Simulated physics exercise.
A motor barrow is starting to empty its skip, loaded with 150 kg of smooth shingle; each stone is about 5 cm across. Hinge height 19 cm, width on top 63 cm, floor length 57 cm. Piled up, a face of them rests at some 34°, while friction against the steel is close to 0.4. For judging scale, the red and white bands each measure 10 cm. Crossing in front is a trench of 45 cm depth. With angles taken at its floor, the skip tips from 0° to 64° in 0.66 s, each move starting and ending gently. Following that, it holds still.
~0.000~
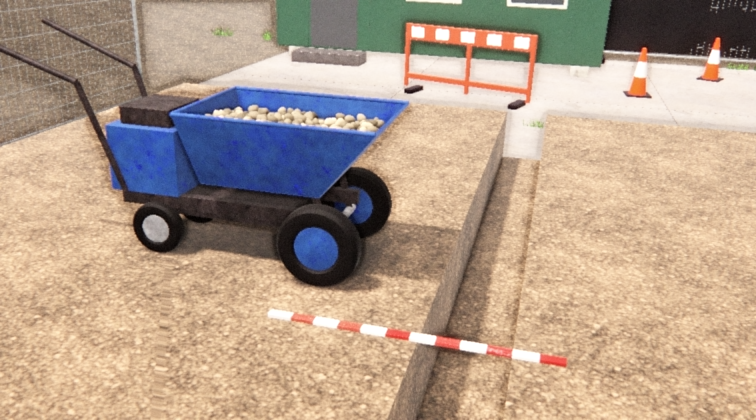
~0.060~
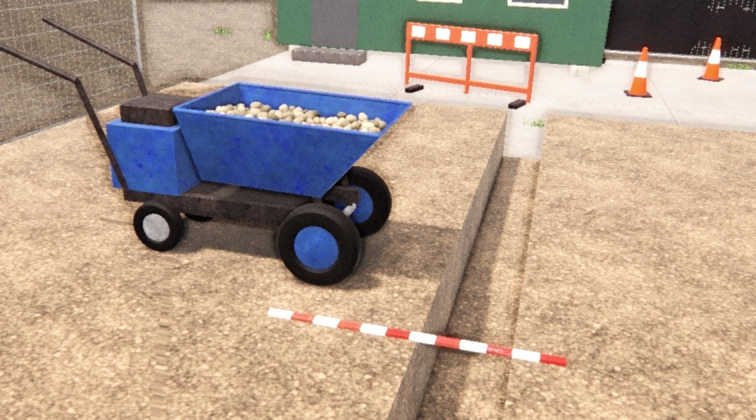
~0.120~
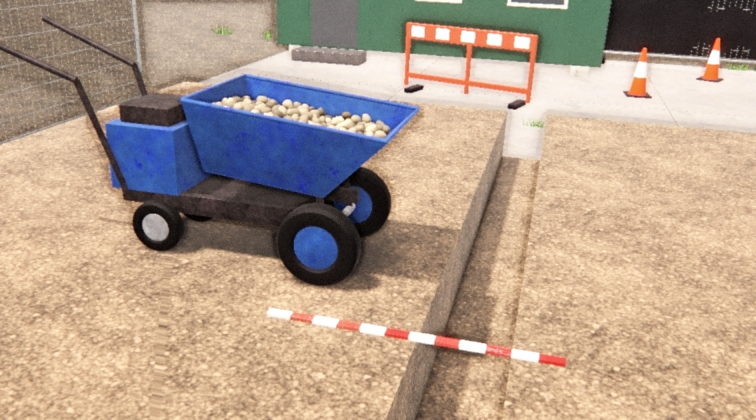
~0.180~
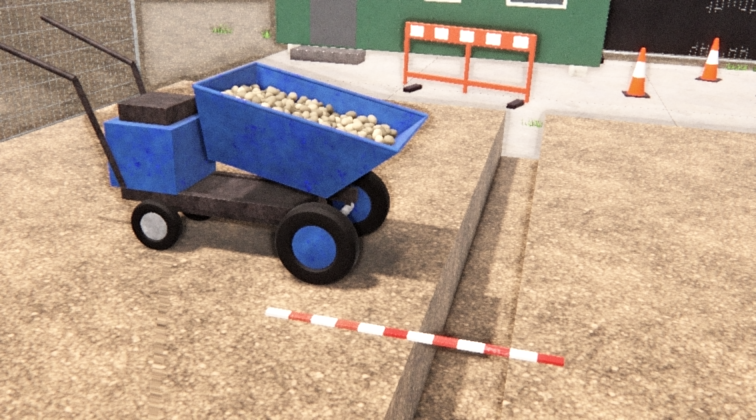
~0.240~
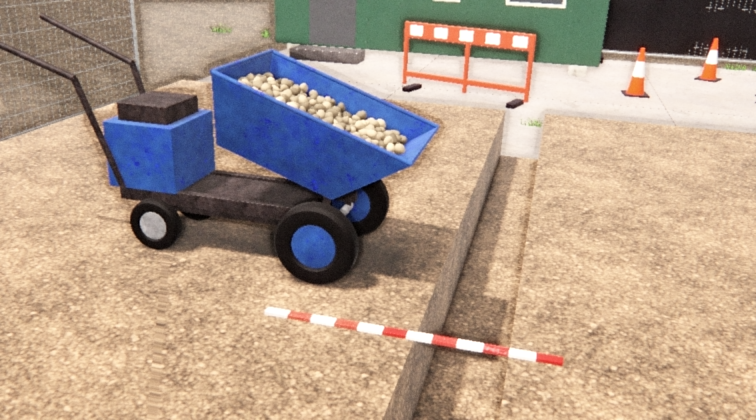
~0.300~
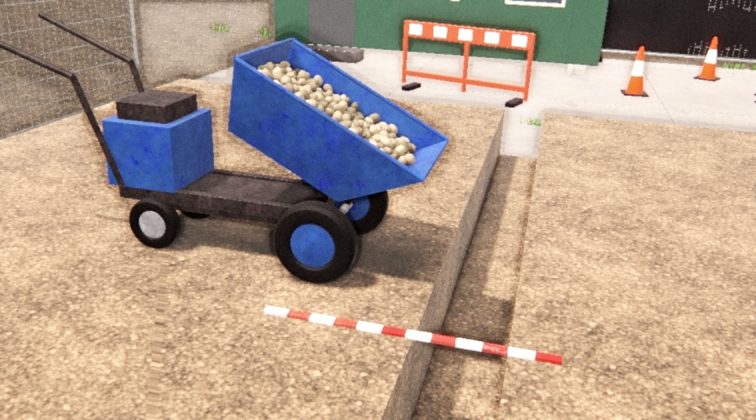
A blue motor barrow with black handles and a skip of pale, smooth stones stands at left on tan gravelly ground, seen from slightly above by a still camera. A narrow trench runs to its right, a red-and-white pole lying across it, with an orange barrier, two cones and a green wall behind. The skip's rear rises slowly, then faster, tilting its lip rightward and down.
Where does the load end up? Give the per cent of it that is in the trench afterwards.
Some 66 per cent of it.
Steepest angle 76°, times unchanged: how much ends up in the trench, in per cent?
Around 80 per cent would finish in the trench.
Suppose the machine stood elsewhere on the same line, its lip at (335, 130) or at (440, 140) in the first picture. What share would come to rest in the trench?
Around 95% for the first place and 20% for the second.
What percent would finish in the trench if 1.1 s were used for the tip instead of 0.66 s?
Roughly 80 per cent.
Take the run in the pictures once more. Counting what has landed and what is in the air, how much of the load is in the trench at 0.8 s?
At that moment: Approx. 15 %.
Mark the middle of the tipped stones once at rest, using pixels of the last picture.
The tipped stones centre close to (496, 341).
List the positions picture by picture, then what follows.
The skip is at 0°, its lip at (375, 135); the top of the load is at (289, 117), in the first picture.
The skip is at 1°, its lip at (379, 136); the top of the load is at (280, 114); the stones move at 0.3 m/s on average, in the second picture.
The skip is at 6°, its lip at (387, 142); the top of the load is at (250, 104); the stones move at 0.7 m/s on average, in the third picture.
Lip at (398, 151), floor tilted 12°, highest stones at (251, 93); the stones move at 1.0 m/s on average, in the fourth picture.
Lip at (411, 164), floor tilted 19°, highest stones at (262, 81); the stones move at 1.2 m/s on average, in the fifth picture.
Lip at (424, 180), floor tilted 28°, highest stones at (280, 70); the stones move at 1.3 m/s on average, in the sixth picture.
After 0.5 s the floor is at 55°; 100 % in the skip; the foremost stones are at (437, 205).
After 0.8 s the floor is at 64°; 83 % in the skip, 17 % in the trench, 1 % past the trench; the foremost stones are at (524, 271).
After 1.1 s the floor is at 64°; 29 % in the skip, 38 % in the trench, 33 % past the trench; the foremost stones are at (690, 299).
After 3.1 s the floor is at 64°; 0 % in the skip, 66 % in the trench, 34 % past the trench; the foremost stones are past the picture's edge.
